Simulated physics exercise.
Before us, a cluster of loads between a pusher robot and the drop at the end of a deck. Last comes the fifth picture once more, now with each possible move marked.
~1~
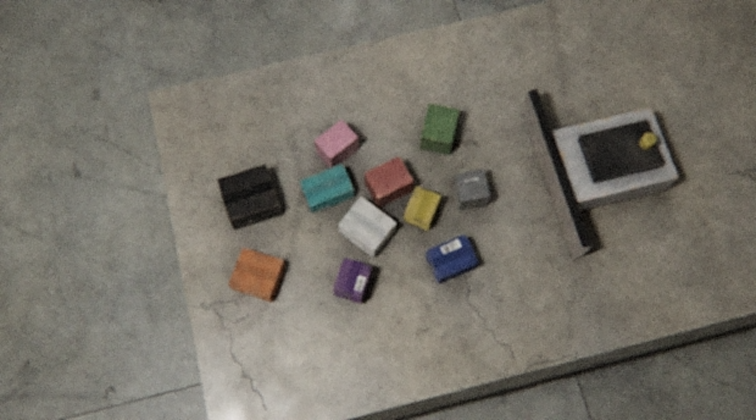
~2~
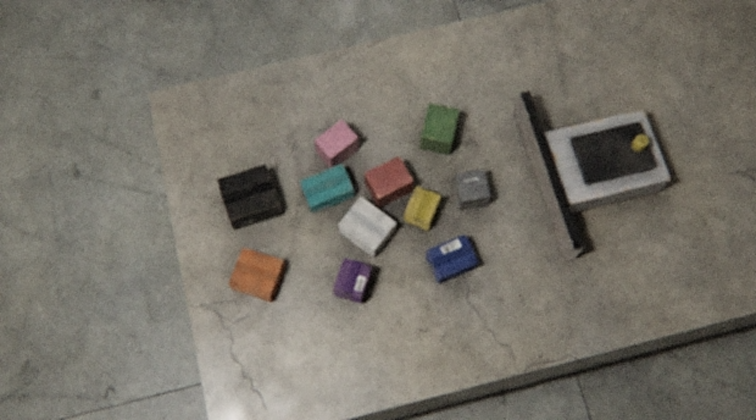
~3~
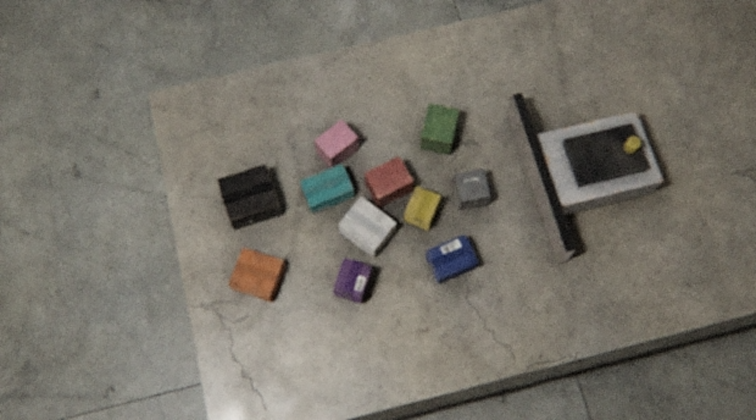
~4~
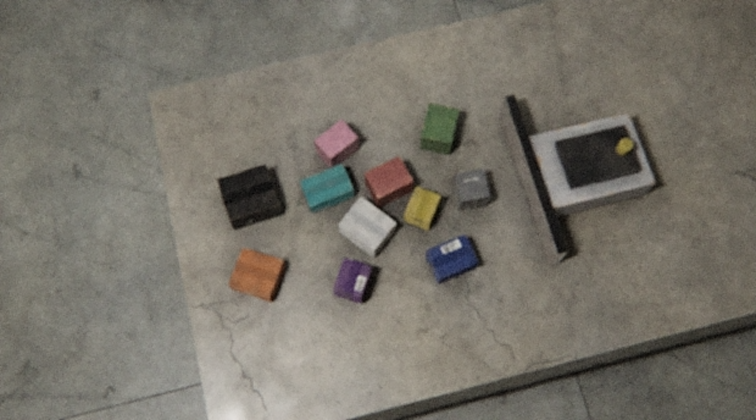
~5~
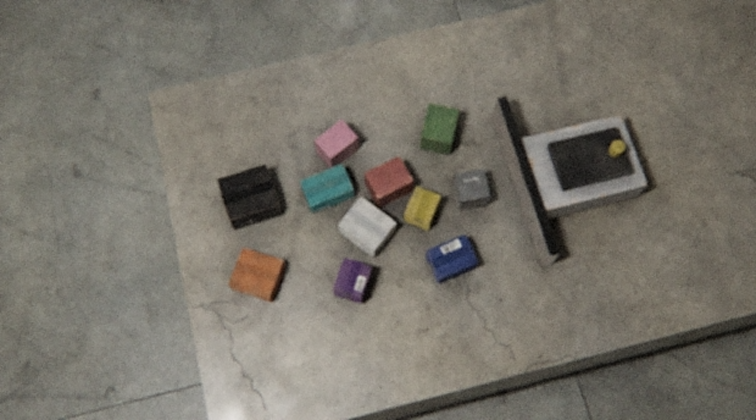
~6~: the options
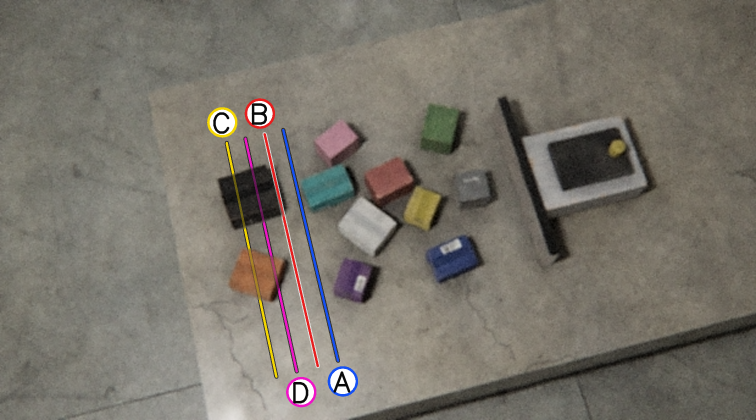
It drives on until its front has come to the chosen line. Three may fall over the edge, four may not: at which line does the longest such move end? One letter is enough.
C is the last line within the limit.
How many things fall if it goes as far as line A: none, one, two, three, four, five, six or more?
In all, none.
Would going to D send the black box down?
Yes.
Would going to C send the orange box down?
Yes.
On the marked copy, A at (309, 240); B at (290, 245); C at (250, 254); D at (270, 250).
Taking C. A third of the way, robot (487, 183); blue parcel (416, 266); green crate (388, 143).
Two thirds of the way, robot (388, 207); orange box (218, 291); black box (204, 207).
When it is over, robot (308, 227); black box over the edge; orange box over the edge; three fallen.
As for the rest, A is within the limit but short; B is within the limit but short; D is within the limit but short.
